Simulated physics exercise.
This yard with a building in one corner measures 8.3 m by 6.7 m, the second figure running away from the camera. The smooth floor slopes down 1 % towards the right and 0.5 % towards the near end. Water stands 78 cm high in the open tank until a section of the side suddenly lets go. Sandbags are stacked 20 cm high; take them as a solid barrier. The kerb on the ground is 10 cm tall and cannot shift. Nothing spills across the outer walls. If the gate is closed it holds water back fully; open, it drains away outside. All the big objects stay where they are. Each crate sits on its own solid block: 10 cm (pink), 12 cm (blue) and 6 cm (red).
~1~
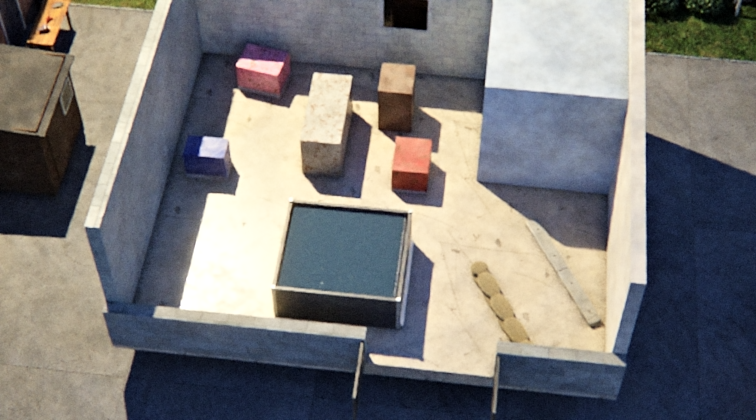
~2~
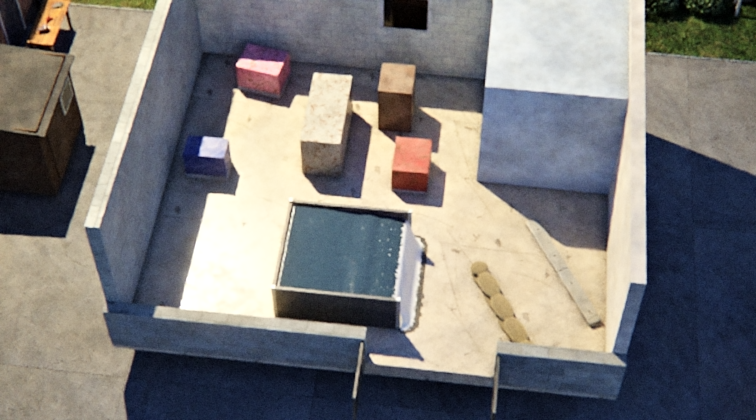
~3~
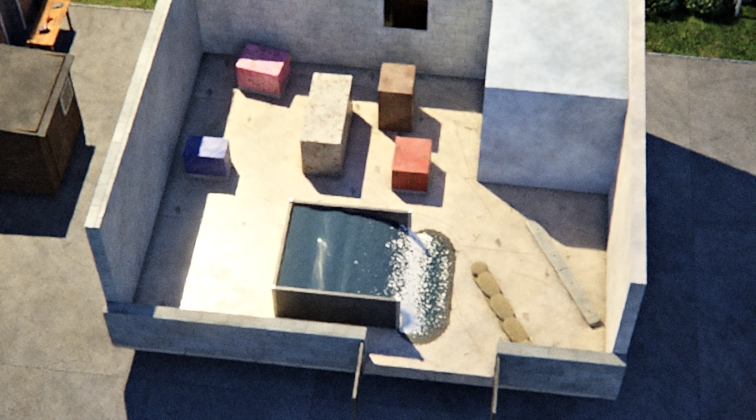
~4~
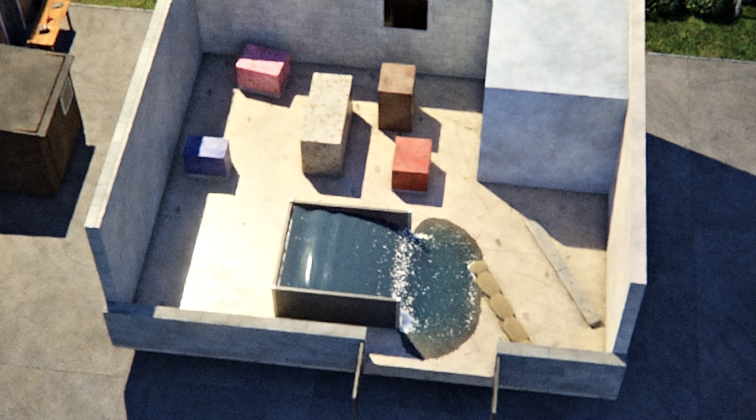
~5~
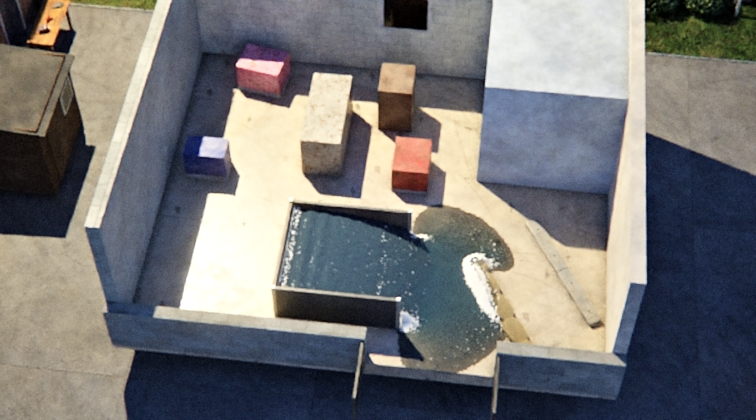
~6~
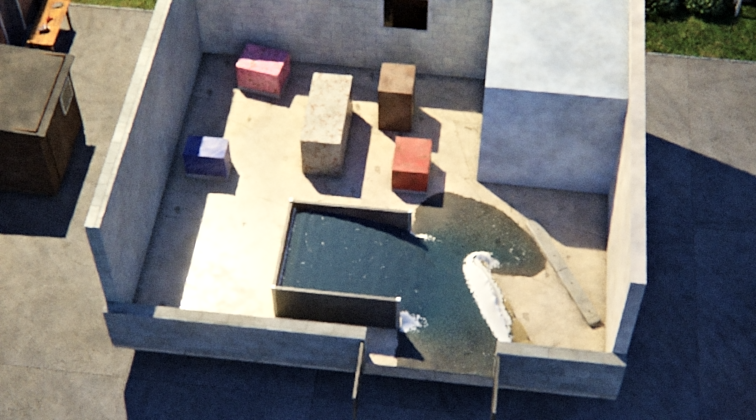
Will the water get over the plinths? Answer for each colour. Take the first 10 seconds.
One by one: The pink crate keeps dry; the blue crate escapes dry; the red crate is soaked.
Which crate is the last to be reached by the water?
Last comes the pink one.
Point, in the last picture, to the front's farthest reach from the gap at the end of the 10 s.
Near (264, 59).
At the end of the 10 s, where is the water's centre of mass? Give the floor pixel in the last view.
Around (445, 230).
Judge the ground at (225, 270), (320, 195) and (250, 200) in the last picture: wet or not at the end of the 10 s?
In turn: Still dry, wet, wet.
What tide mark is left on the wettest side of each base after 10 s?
Peaks in cm: Pink 6, blue 7, red 23.
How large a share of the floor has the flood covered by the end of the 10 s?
Near 70 per cent is wet.
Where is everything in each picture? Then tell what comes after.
The first picture shows still water, 78 cm deep, in the open tank at (343, 251).
In the second picture, water pours out at (403, 273) and has run 1.0 m, to (415, 238); deepest outside 30 cm, 78 cm at the open tank's back.
In the third picture, the front is at (435, 235), 1.3 m from the gap at (402, 275); 1.6 m2 of floor is under water; 78 cm left at the back of the open tank.
In the fourth picture, the front is at (464, 235), 1.6 m from the gap at (402, 276); 3.1 m2 of floor is under water; 75 cm left at the back of the open tank.
In the fifth picture, the front is at (506, 250), 2.0 m from the gap at (402, 276); 4.9 m2 of floor is under water; 67 cm left at the back of the open tank.
In the sixth picture, water pours out at (402, 277) and has run 2.6 m, to (538, 256); deepest outside 66 cm, 66 cm at the open tank's back.
A moment later water covers 30 % of the floor and is deepest (52 cm) near (507, 366); pink plinth not reached, blue plinth not reached, red plinth reached.
Soon after water covers 35 % of the floor and is deepest (46 cm) near (602, 376); pink plinth not reached, blue plinth not reached, red plinth reached.
Next water covers 35 % of the floor and is deepest (32 cm) near (604, 273); pink plinth not reached, blue plinth not reached, red plinth reached.
Later on water covers 50 % of the floor and is deepest (20 cm) near (603, 332); pink plinth not reached, blue plinth not reached, red plinth reached.
At the end water covers 70 % of the floor and is deepest (12 cm) near (591, 375); highest at the pink plinth 6 cm, highest at the blue plinth 7 cm, highest at the red plinth 23 cm.
